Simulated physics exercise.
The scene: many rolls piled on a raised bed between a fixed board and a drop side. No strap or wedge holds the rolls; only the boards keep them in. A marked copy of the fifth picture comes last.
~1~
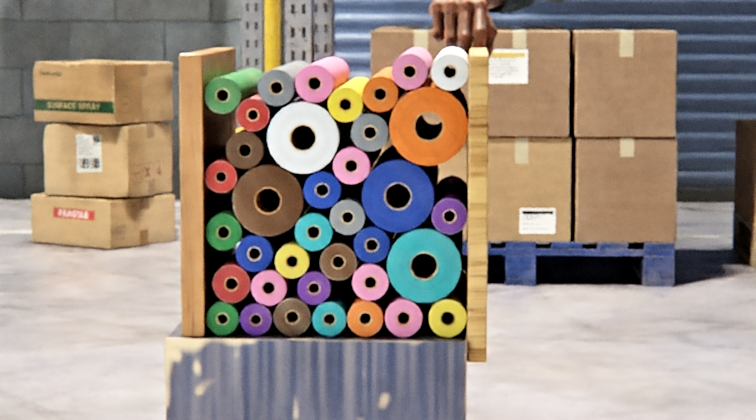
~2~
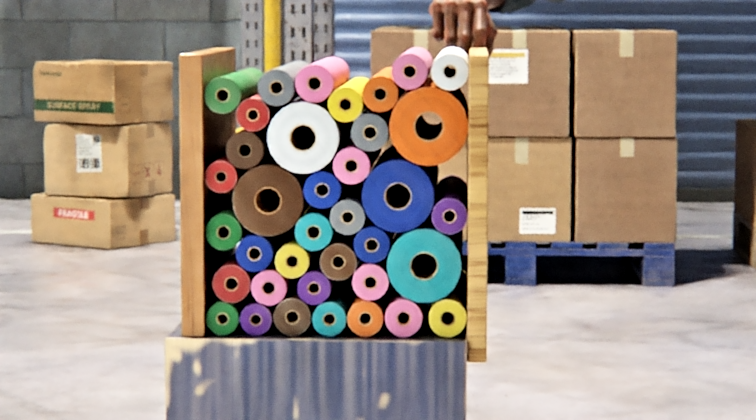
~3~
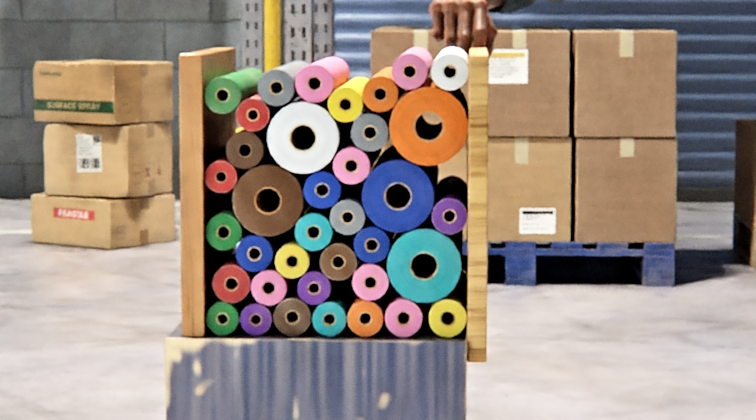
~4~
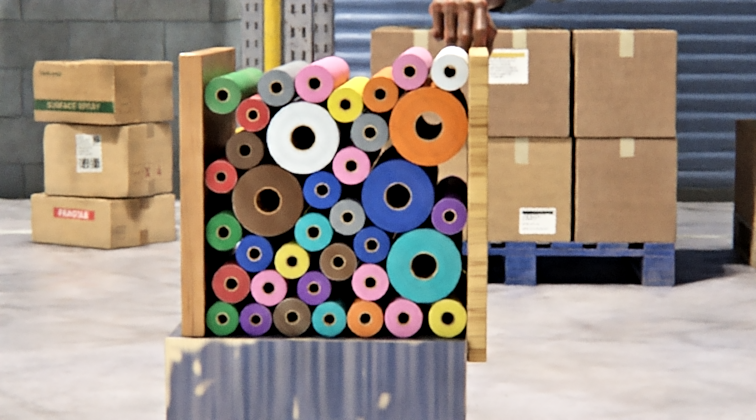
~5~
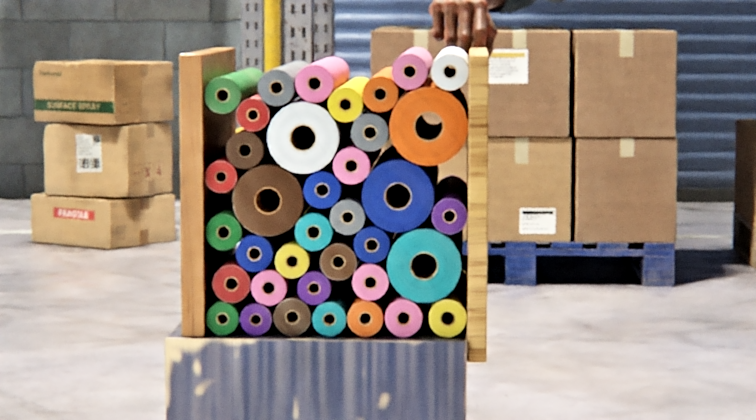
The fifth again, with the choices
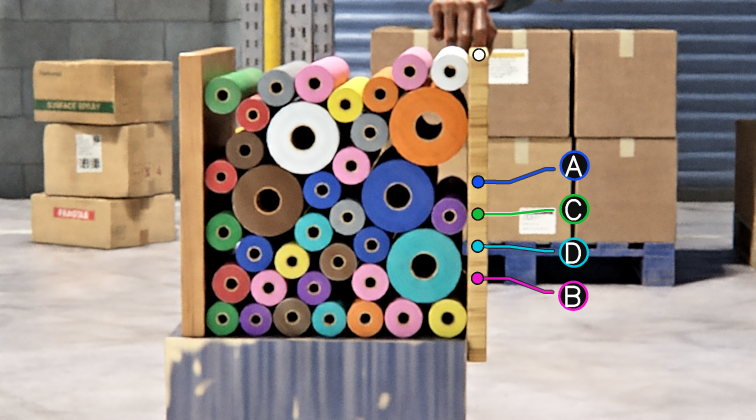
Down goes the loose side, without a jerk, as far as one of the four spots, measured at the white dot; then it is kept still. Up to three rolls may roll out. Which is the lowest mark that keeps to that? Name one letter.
The answer is mark A.
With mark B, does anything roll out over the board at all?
Yes, at B.
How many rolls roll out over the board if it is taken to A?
At A the number is one.
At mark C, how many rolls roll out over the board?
It comes to four.
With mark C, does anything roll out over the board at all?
Yes.
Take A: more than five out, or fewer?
It loses fewer than five.
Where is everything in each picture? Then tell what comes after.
In the first frame, a pink roll (403, 318); a pink roll (269, 288).
In the second frame, a pink roll (269, 288); a blue roll (255, 254).
In the third frame, a brown roll (268, 201); a white roll (303, 138).
In the fourth frame, a red roll (253, 115); a green roll (223, 96).
In the fifth frame, side board (477, 192); a pink roll (403, 318).
On the marked copy, A at (478, 182); B at (477, 279); C at (478, 214); D at (477, 247); the white dot at (479, 55).
Following A. Soon after the start, top of the board (469, 114).
Later, top of the board (468, 180).
In the end, top of the board (468, 181), one out over the board.
As for the rest, B more than three out over the board; C four out over the board; D four out over the board.
